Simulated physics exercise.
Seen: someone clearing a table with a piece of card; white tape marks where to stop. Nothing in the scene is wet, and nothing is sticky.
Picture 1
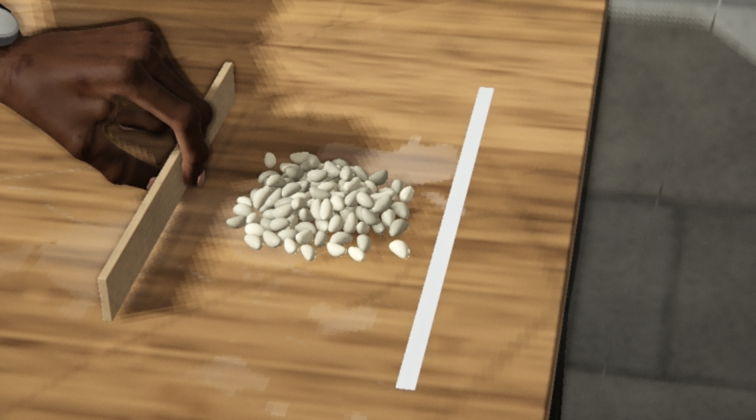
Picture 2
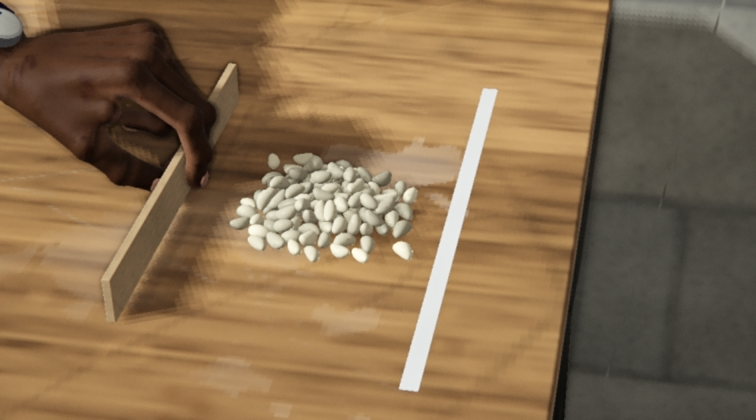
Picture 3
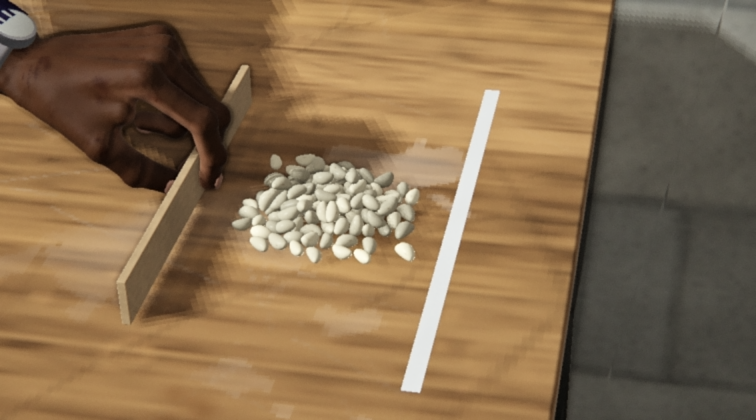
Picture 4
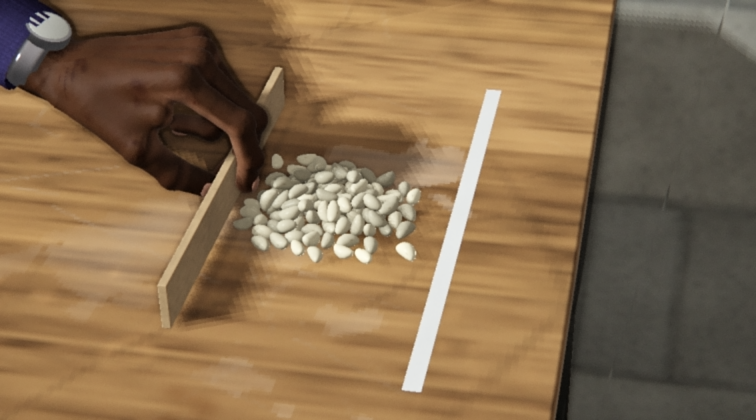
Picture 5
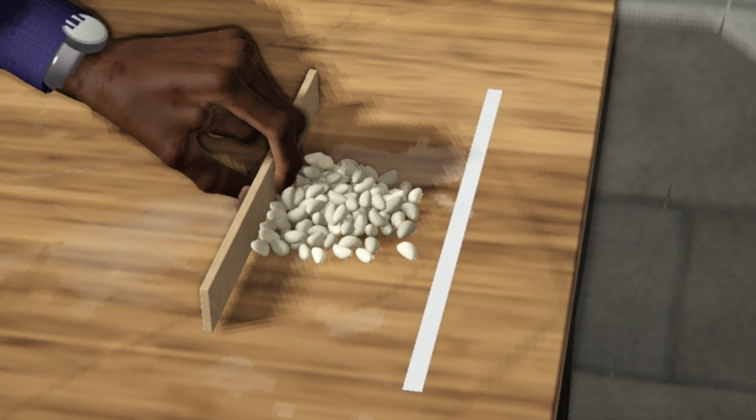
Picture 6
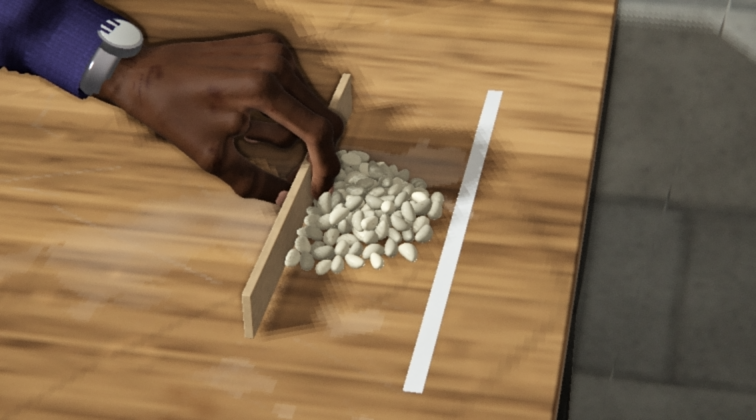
A hand held a piece of card upright on a wooden table, then slid it rightward into a heap of white beans, pushing them closer together and nearer to a strip of white tape.
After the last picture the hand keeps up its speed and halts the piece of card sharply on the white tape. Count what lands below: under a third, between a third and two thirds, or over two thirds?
Looks like smaller than a third of it tips over the edge.
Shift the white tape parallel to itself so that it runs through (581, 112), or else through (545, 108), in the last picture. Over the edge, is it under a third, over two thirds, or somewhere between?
First try: Beyond two thirds; second try: The middle third.
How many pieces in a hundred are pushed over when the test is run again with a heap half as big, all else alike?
Roughly 0 %.
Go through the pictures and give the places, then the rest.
The first frame shows piece of card (116, 279), at rest; white tape (483, 101), about a palm's width from the edge; edge at (573, 237); the heap (316, 204), white beans.
The second frame shows piece of card (119, 280), at rest.
The third frame shows piece of card (134, 282); the heap (322, 206).
The fourth frame shows piece of card (174, 286).
The fifth frame shows piece of card (215, 289); the heap (332, 207), roughly a quarter pushed along.
The sixth frame shows piece of card (256, 295); white tape (492, 104); edge at (581, 240); the heap (368, 211), almost all pushed along.
Just after the last frame, piece of card still moving, near (390, 180); heap all on the table, its front near (518, 207).
A moment on, piece of card stopped at the white tape; heap just a few over the edge.
Further on, piece of card stopped at the white tape; heap about a tenth over the edge.
When it is over, piece of card stopped at the white tape; heap about a tenth over the edge.
